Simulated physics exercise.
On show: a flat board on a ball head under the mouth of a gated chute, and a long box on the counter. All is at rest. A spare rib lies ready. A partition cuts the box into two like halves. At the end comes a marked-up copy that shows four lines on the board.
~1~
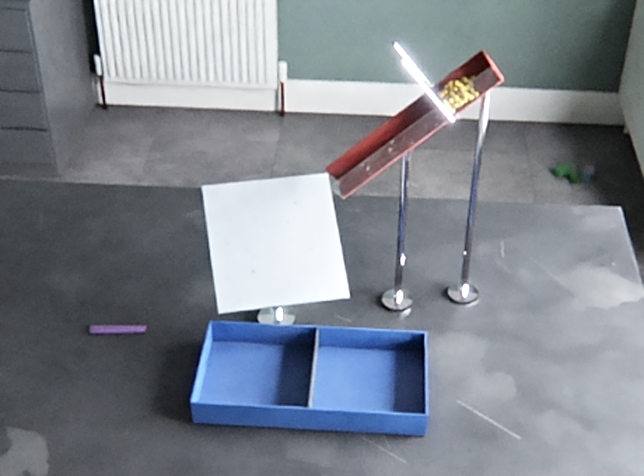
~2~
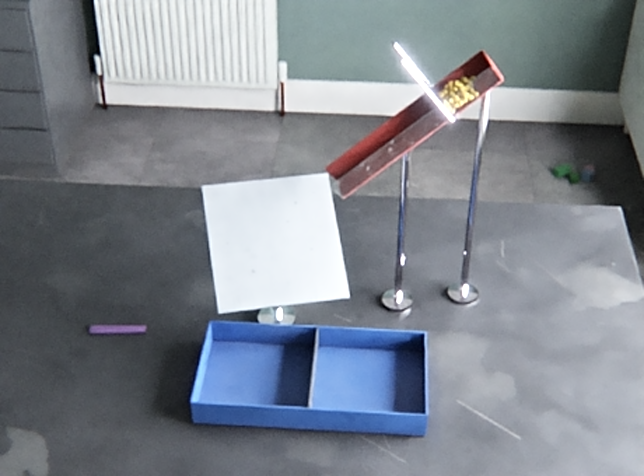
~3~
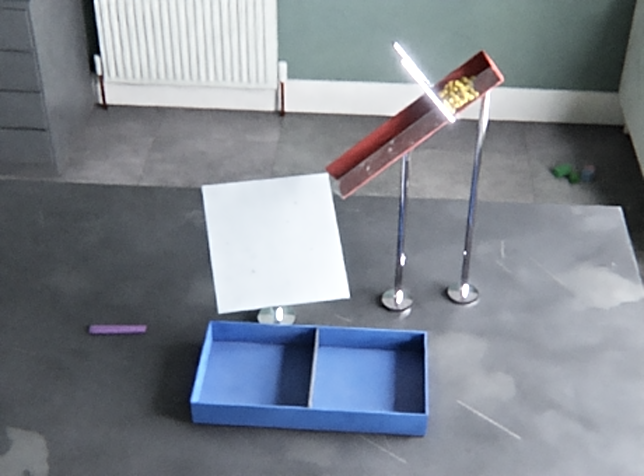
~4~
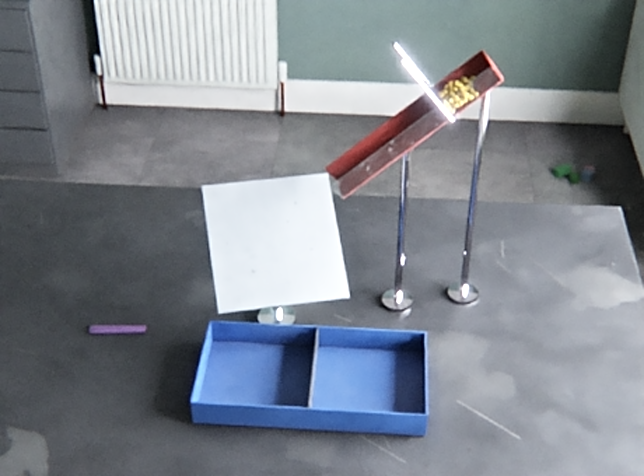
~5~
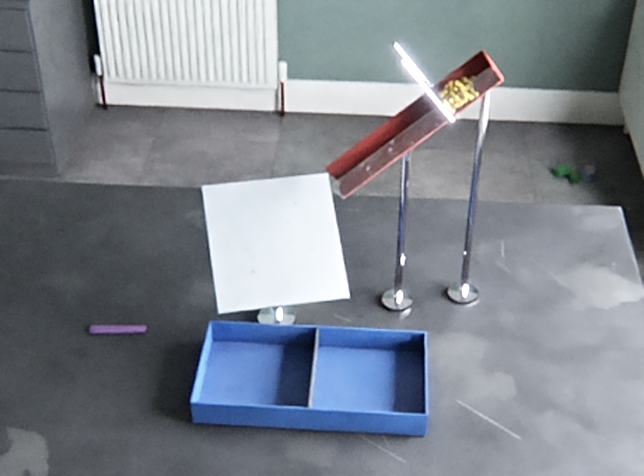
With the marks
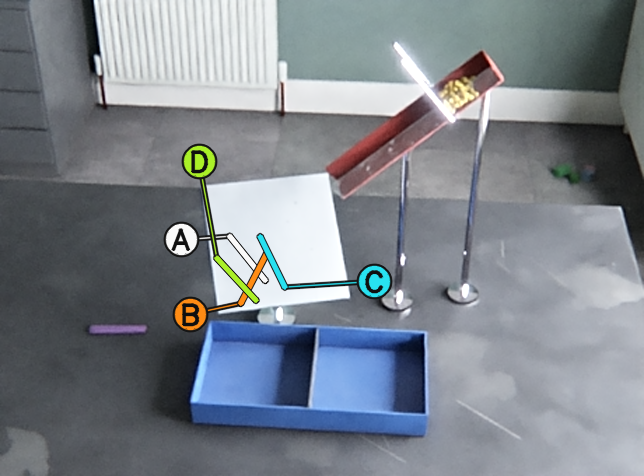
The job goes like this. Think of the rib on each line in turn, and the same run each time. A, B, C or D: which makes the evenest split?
Go for C.
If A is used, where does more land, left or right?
More lands on the left.
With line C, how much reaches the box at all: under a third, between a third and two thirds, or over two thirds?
It is over two thirds.
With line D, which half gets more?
More lands on the left.
On the marked copy, line A from (229, 236) to (265, 280); line B from (266, 253) to (240, 303); line C from (260, 236) to (284, 287); line D from (216, 258) to (256, 300).
With A, of what is caught, all but a few in the left half, a small share in the right.
With B, of what is caught, all but a few in the left half, only a few in the right.
With C, of what is caught, close to two thirds in the left half, close to a third in the right.
With D, of what is caught, all but a few in the left half, a small share in the right.
